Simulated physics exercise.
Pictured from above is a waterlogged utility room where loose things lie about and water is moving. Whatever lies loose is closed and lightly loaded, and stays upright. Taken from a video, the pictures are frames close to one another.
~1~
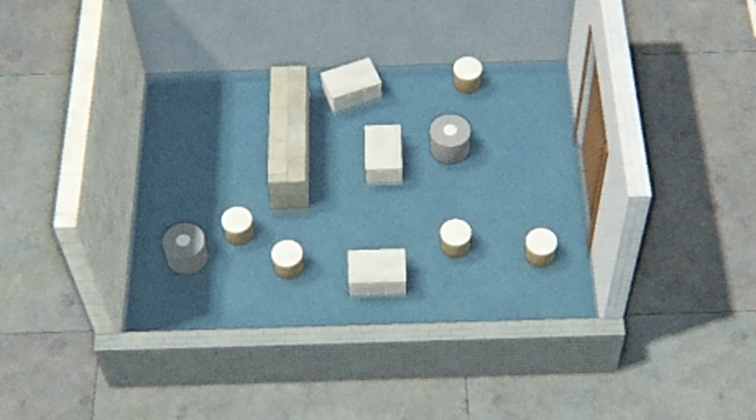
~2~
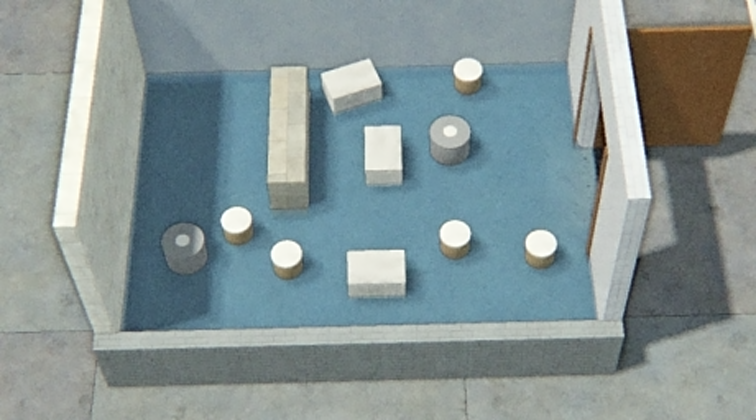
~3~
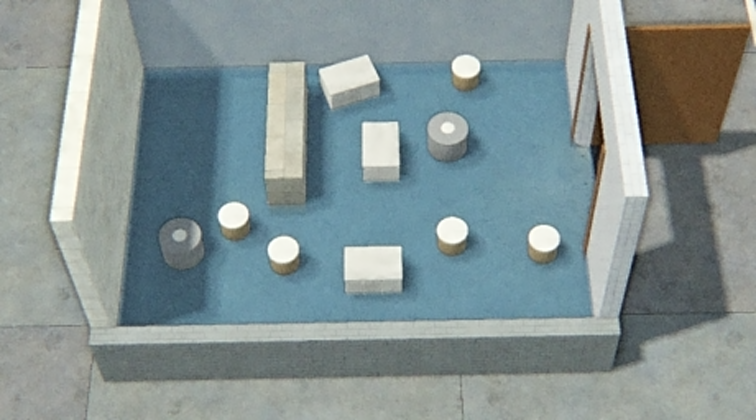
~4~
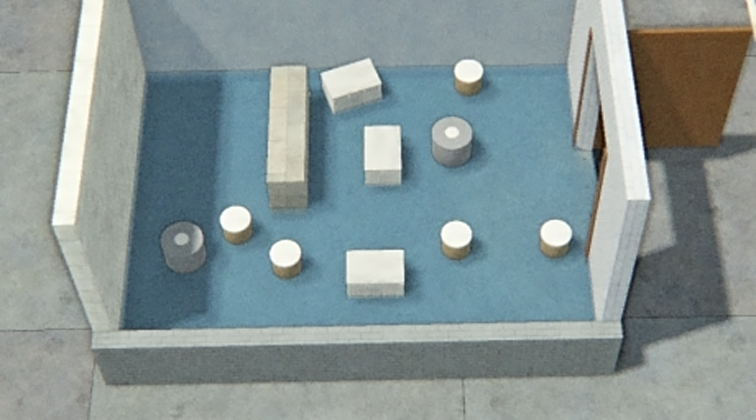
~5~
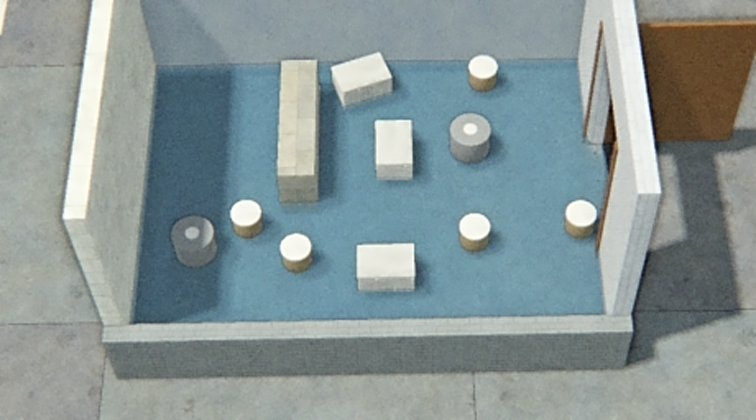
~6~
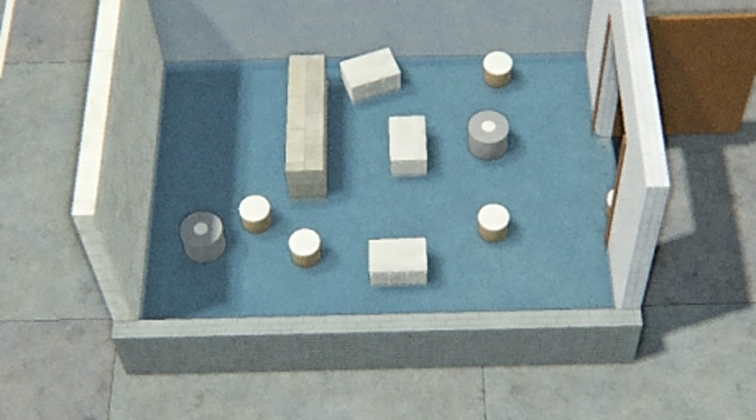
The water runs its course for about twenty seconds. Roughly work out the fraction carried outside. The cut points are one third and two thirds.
It falls at two thirds or above.
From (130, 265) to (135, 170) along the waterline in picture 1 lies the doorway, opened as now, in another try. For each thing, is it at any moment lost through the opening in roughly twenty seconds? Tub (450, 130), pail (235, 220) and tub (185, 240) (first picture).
My answer, each in turn: Not lost, lost, lost.
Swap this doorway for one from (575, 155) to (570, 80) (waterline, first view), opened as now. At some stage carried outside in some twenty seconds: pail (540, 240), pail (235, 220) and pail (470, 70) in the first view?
Taken in that order, the answers are swept away, not lost, swept away.
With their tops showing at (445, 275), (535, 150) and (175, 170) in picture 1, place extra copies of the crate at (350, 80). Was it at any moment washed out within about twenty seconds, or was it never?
First escapes, second escapes, third doesn't escape.
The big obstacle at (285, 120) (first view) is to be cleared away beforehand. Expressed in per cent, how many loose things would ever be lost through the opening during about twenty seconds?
Around 70%.
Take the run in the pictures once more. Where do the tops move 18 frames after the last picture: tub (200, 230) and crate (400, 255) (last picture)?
Approximately (279, 257), then (582, 210).
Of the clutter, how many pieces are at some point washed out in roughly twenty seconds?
That comes out at 8.
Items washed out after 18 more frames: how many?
The answer here is 3.
A moment on, 1 of 10 are out; 9 afloat.
Next, 3 of 10 are out; 7 afloat.
Later, 7 of 10 are out; 3 afloat.
In the end, 8 of 10 are out; 2 afloat.
